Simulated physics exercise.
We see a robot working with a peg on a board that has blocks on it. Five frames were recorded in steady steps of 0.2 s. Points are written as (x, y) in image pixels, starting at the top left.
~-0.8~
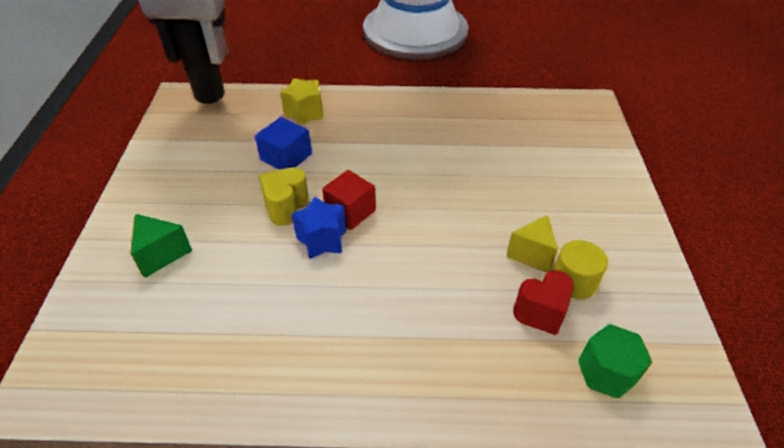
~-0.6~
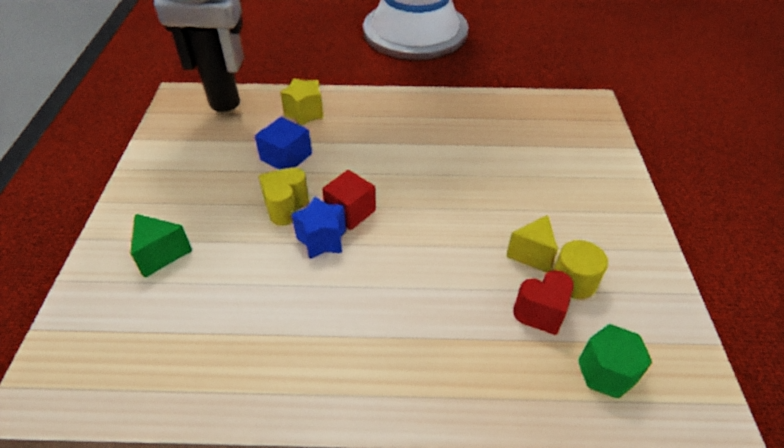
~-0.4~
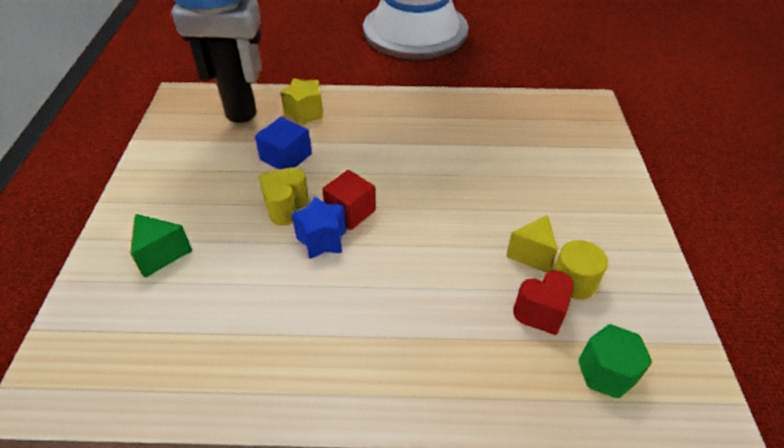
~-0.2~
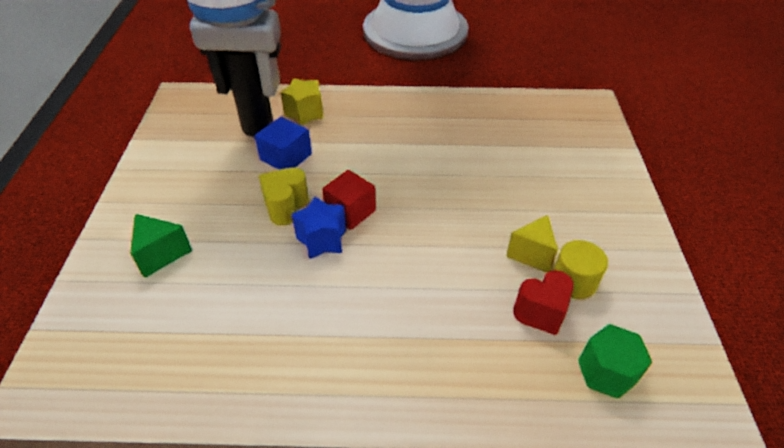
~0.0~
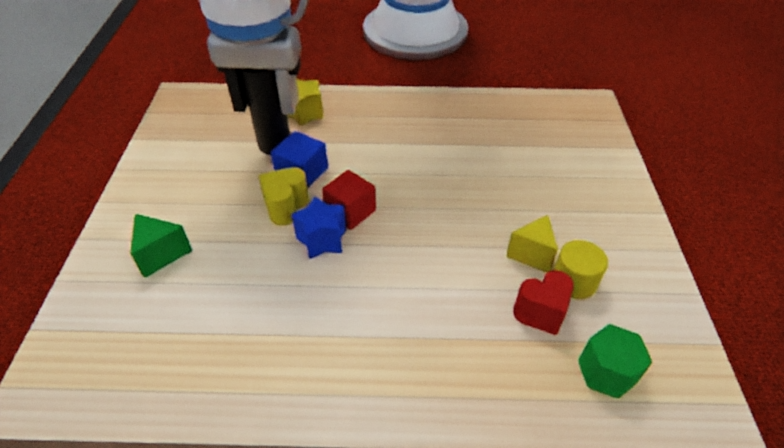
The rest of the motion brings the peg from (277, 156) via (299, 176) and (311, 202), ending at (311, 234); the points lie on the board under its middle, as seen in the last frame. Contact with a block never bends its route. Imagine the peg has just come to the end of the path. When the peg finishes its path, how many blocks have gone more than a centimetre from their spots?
I'd put the number at three or more.
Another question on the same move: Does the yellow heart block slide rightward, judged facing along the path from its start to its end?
My answer is yes.
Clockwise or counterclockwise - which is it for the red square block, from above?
Counter-clockwise, from overhead.
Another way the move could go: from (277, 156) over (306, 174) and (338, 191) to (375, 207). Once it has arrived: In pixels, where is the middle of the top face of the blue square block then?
My prediction: (397, 208).
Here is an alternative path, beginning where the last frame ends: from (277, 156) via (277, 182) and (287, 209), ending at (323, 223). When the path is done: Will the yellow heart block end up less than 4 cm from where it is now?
Answer: No.
The first path, step by step. One third of the way, peg at (297, 166); yellow heart block at (280, 185), turned 15° clockwise; blue square block at (325, 165).
Two thirds of the way, peg at (310, 193); yellow heart block at (276, 197), turned 60° clockwise; blue square block at (345, 187), turned 15° anticlockwise; red square block at (381, 203), turned 25° anticlockwise.
At the end, peg at (310, 224); yellow heart block at (267, 210), turned 105° clockwise; blue square block at (351, 197), turned 30° anticlockwise; blue star at (326, 241), turned 20° anticlockwise; red square block at (393, 205), turned 40° anticlockwise.
